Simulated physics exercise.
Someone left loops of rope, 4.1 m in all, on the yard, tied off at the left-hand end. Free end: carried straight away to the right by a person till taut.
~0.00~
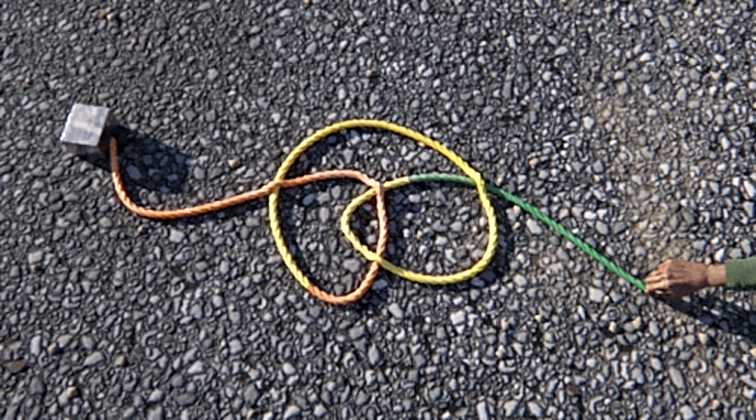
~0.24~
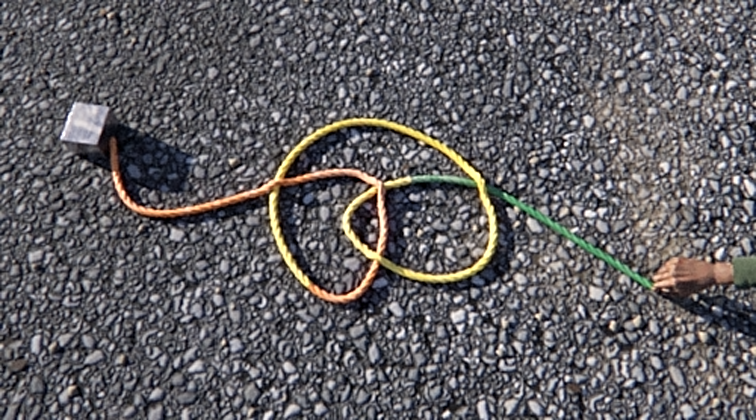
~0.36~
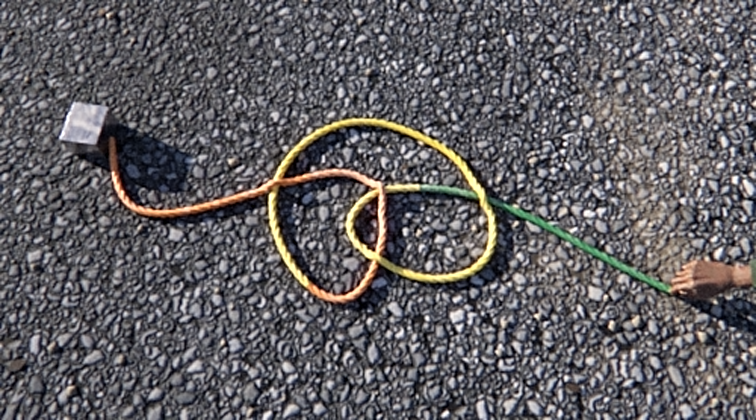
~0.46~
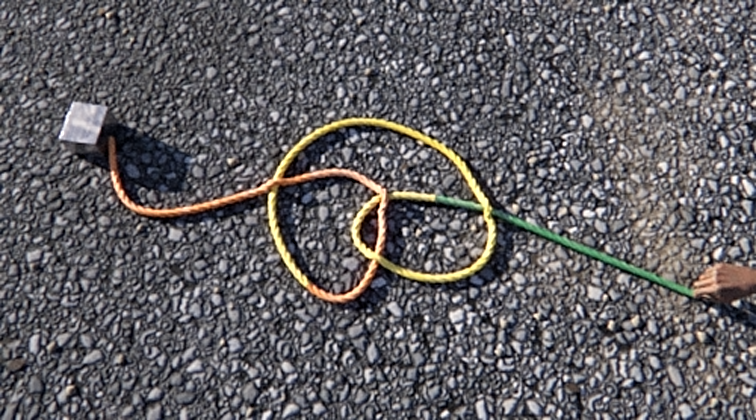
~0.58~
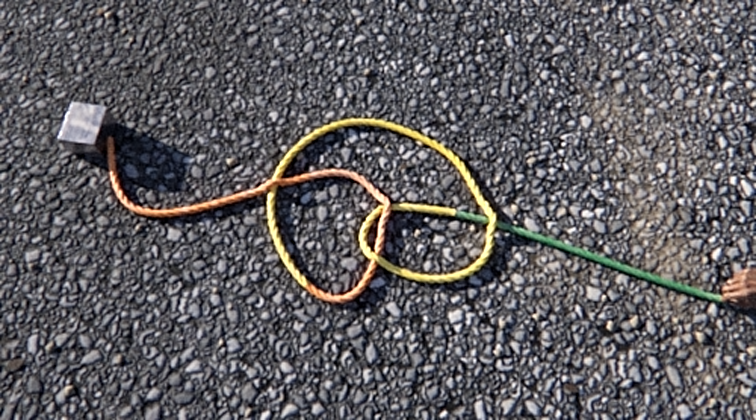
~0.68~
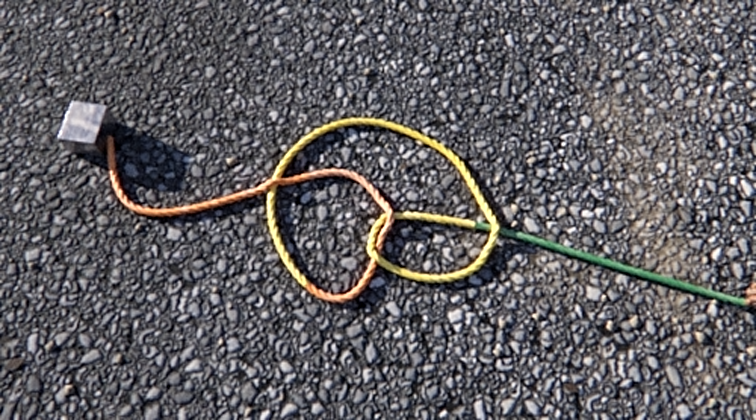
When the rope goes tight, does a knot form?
Yes, a knot forms.
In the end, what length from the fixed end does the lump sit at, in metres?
Some 1.2 m along.
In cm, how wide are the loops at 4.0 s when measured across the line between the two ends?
12 cm, give or take.
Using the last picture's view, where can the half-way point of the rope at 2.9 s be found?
Looks like it's close to (471, 236).
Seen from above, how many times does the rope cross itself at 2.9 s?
The total stands at 3.
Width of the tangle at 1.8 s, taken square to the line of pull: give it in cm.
Looks like about 36 cm to me.
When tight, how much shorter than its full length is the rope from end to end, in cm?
Shortfall: Around 20 cm.
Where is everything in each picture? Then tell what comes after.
Crossings (276, 188) orange over yellow, (379, 190) orange over yellow, (377, 263) yellow over orange, (479, 184) yellow over green; rope runs through (195, 211) (368, 282) (362, 123) (427, 280) (514, 199); grip (652, 292), in the first frame.
Rope runs through (195, 210) (362, 122) (517, 203); grip (659, 290), in the second frame.
Rope runs through (194, 210) (361, 122) (527, 216); grip (676, 293), in the third frame.
Rope runs through (194, 210) (361, 122) (542, 232); grip (699, 296), in the fourth frame.
Rope runs through (192, 210) (360, 122) (565, 247); grip (727, 301), in the fifth frame.
Rope runs through (192, 209) (366, 281) (360, 121) (425, 278) (586, 257); grip (751, 304), in the sixth frame.
By 1.8 s, the ends are 2.4 m apart, loops still 37 cm across.
By 2.9 s, the ends are 3.1 m apart, loops still 12 cm across.
By 4.0 s, the ends are 3.7 m apart, loops still 12 cm across.
By 5.1 s, the ends are 3.9 m apart, loops still 7 cm across.
By 5.4 s, the ends are 3.9 m apart, loops still 7 cm across.
